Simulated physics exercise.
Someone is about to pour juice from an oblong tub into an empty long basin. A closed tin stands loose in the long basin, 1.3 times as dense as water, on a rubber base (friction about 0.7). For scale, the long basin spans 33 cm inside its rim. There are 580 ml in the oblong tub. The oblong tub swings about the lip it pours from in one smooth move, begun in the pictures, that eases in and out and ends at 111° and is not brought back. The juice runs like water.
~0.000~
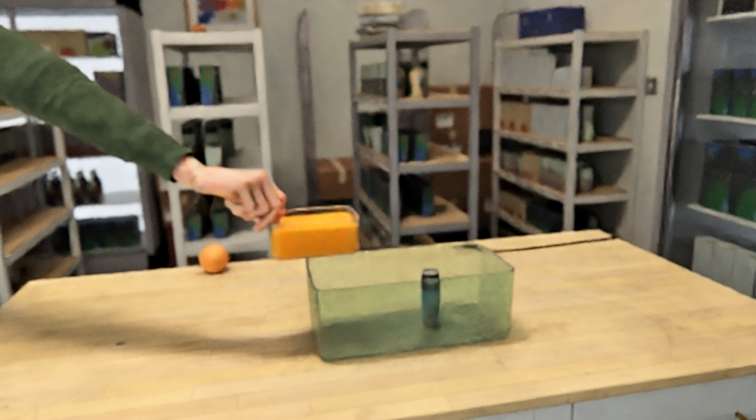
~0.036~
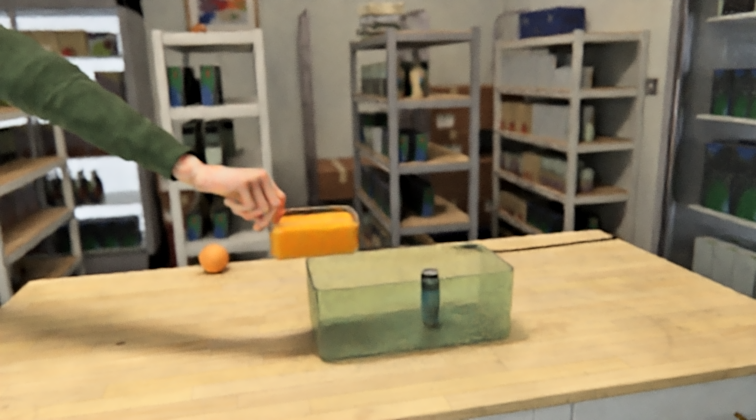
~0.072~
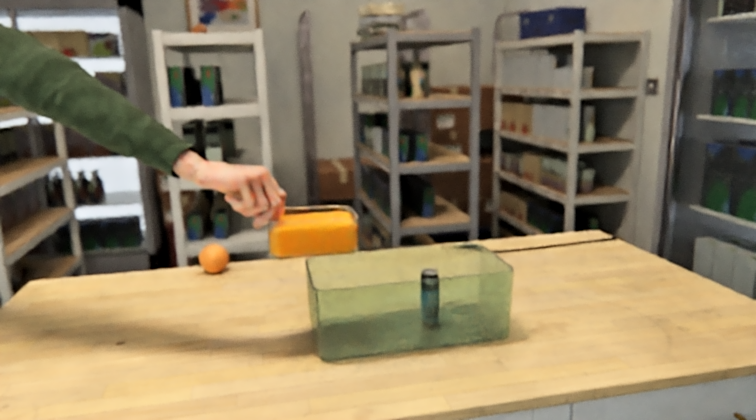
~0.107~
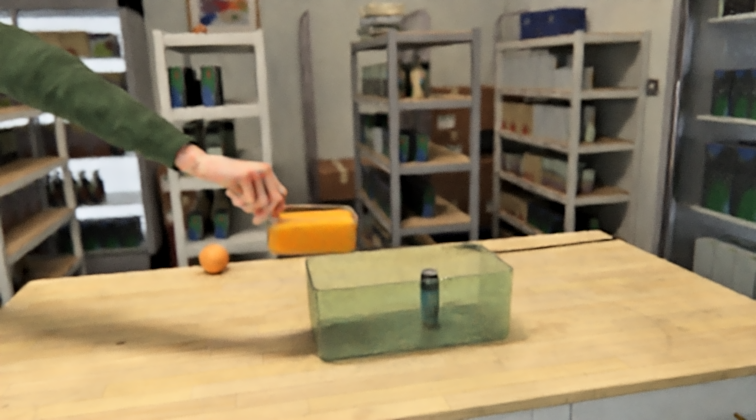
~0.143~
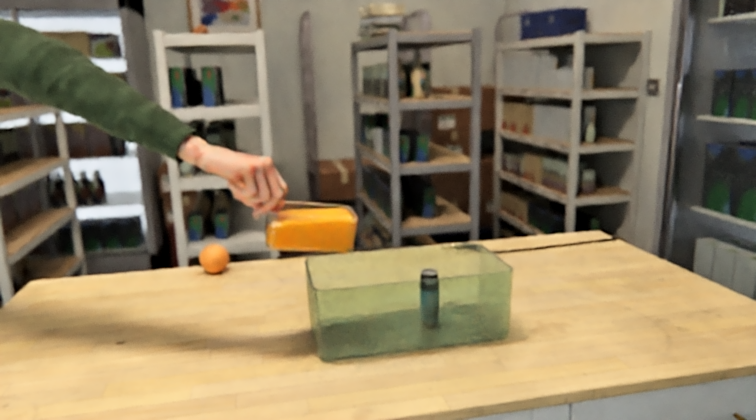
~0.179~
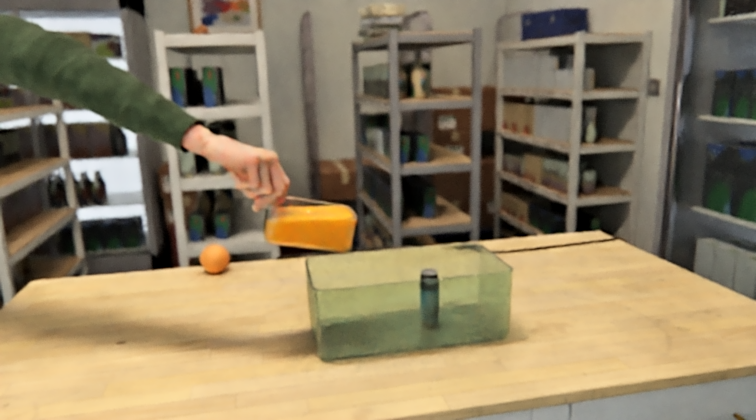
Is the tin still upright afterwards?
The tin topples.
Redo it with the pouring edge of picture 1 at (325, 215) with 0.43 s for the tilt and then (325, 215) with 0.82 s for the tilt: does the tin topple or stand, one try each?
First it stays up; then it stays up.
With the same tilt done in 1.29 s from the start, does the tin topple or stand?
Then it keeps standing.
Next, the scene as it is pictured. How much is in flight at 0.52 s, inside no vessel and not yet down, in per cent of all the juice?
Near 48 in a hundred.
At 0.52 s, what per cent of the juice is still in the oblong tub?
Near 40 in a hundred.
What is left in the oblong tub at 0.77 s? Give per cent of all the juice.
About 3 per cent.
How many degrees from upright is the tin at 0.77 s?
It is at some 10°.
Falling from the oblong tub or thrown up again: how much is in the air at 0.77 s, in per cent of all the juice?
About 7 per cent.
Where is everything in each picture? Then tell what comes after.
In the first picture, it leans 0°; its right rim is at (354, 213); the juice meets the walls at (271, 224) and (353, 217); the long basin's rim runs from (310, 274) to (497, 256); the tin's top is at (430, 274).
In the second picture, it leans 1°; its right rim is at (354, 213); the juice meets the walls at (270, 224) and (353, 217).
In the third picture, it leans 2°; its right rim is at (354, 213); the juice meets the walls at (270, 223) and (352, 216).
In the fourth picture, it leans 5°; its right rim is at (353, 213); the juice meets the walls at (269, 221) and (352, 215).
In the fifth picture, it leans 8°; its right rim is at (353, 213); the juice meets the walls at (268, 218) and (351, 213).
In the sixth picture, it leans 13°; its right rim is at (353, 214); the juice meets the walls at (267, 214) and (352, 211).
Then, 0.52 s in, the tilt is 78° and 40 per cent is still to pour; the tin stands where it began.
Then, 0.77 s in, the tilt is 110° and 3 per cent is still to pour; the tin leans 11°.
Then, 1.03 s in, the tilt is 111° and 0 per cent is still to pour; the tin leans 59°.
Then, 1.32 s in, the tilt is 111° and 0 per cent is still to pour; the tin lies on its side.
Finally, the tin lies on its side.
